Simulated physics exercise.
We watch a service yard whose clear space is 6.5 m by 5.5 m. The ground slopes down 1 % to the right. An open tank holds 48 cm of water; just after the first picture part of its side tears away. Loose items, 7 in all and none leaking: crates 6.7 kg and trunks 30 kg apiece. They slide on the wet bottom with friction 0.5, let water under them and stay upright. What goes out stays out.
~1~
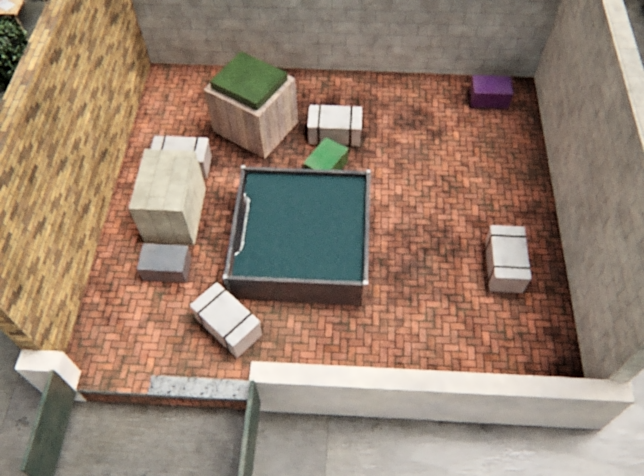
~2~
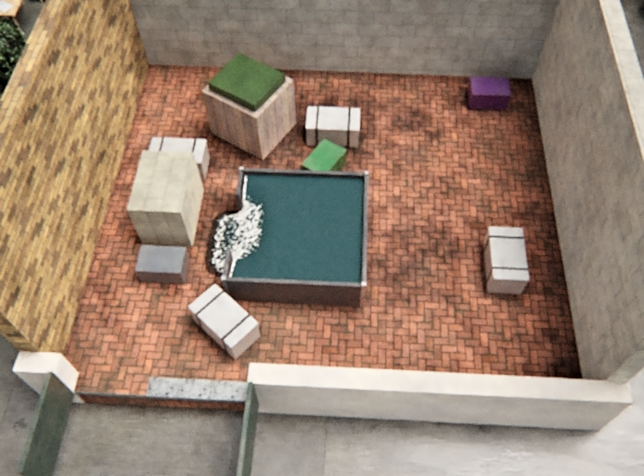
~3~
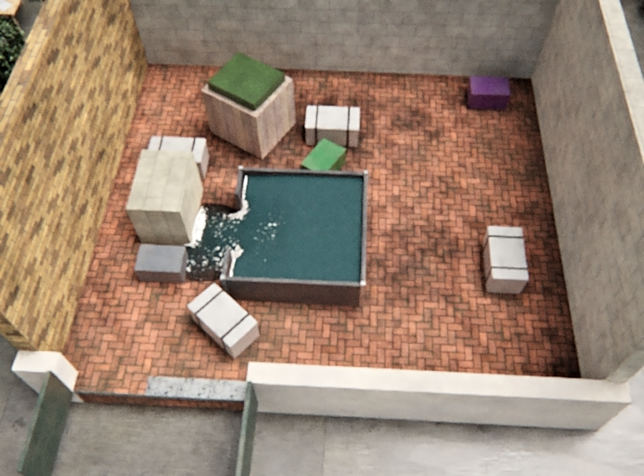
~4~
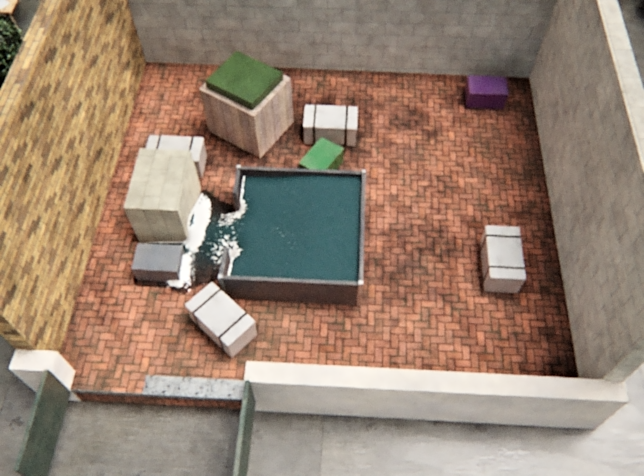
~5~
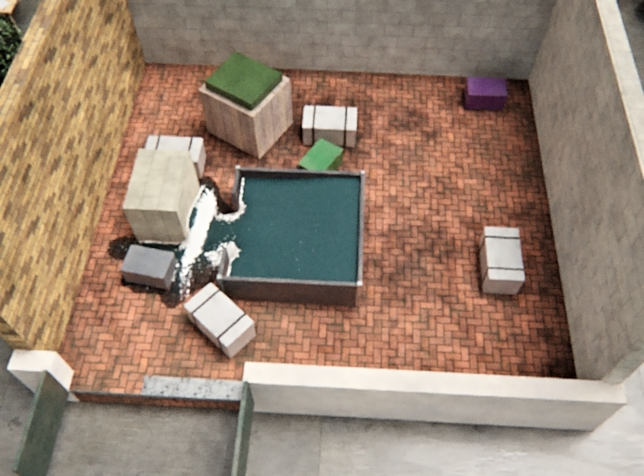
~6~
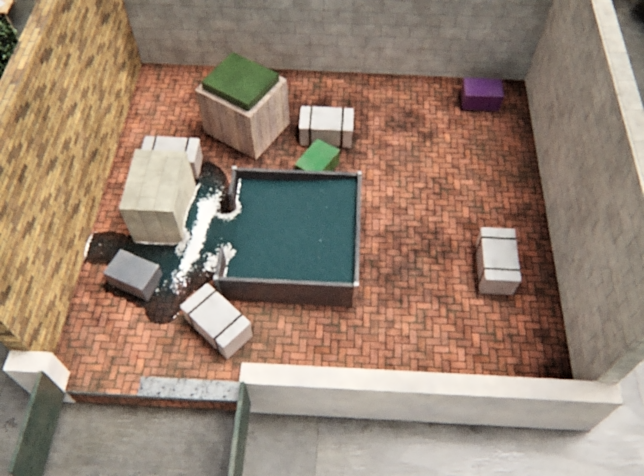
The footage shows a walled brick yard where the left side of an open water tank breaks, sending foamy water across the paving around a pale block, and a small grey box shifts to the left while other scattered boxes stay put.
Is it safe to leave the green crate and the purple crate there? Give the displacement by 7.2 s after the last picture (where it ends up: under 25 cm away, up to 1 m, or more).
The green crate travels far; the purple crate barely shifts.
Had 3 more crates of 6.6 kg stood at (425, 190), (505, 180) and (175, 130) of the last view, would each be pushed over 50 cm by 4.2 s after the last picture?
In turn: Under, under, more.
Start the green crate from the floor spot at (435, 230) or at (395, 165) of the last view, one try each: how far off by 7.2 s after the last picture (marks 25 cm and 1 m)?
In turn: It stays put; it travels far.
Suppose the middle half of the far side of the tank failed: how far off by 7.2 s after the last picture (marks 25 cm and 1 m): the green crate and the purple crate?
In that case the green crate gets carried off, the purple crate travels far.
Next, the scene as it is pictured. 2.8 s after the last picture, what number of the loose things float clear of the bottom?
I count 0.
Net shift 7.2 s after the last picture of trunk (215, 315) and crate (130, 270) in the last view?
In that order: 0 cm, 200 cm.
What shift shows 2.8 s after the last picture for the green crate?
Roughly 120 cm by then.
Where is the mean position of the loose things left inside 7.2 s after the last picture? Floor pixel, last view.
Around (347, 217).
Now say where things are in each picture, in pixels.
The green crate at (326, 156), on the bottom; the purple crate at (492, 85), on the bottom; 3.0 m2 under water; 0 of 7 have shifted, in the first picture.
The green crate at (324, 157) rests on the ground; the purple crate at (490, 86), on the bottom; water covers 3.4 m2; 0 of 7 have shifted, in the second picture.
The green crate at (323, 157) rests on the ground; the purple crate at (490, 86) rests on the ground; 3.7 m2 under water; 0 of 7 have shifted, in the third picture.
The green crate at (321, 156), on the bottom; the purple crate at (488, 85) rests on the ground; water covers 4.0 m2; 0 of 7 have shifted, in the fourth picture.
The green crate at (320, 157) rests on the ground; the purple crate at (487, 86) rests on the ground; 4.4 m2 under water; 1 of 7 have shifted, in the fifth picture.
The green crate at (317, 157) rests on the ground; the purple crate at (483, 87), on the bottom; water covers 5.0 m2; 1 of 7 have shifted, in the sixth picture.
Then, 0.9 s after the last picture the green crate is near (317, 157), 0.0 m from its start, aground; the purple crate is near (483, 87), 0.0 m from its start, aground; 0 of 7 are out; 1 afloat.
Then, 2.8 s after the last picture the green crate is near (396, 166), 1.2 m from its start, aground; the purple crate is near (483, 87), 0.0 m from its start, aground; 0 of 7 are out; 0 afloat.
Then, 4.8 s after the last picture the green crate is near (478, 174), 2.3 m from its start, aground; the purple crate is near (483, 87), 0.0 m from its start, aground; 0 of 7 are out; 0 afloat.
Then, 7.2 s after the last picture the green crate is near (485, 175), 2.4 m from its start, aground; the purple crate is near (483, 87), 0.0 m from its start, aground; 0 of 7 are out; 0 afloat.
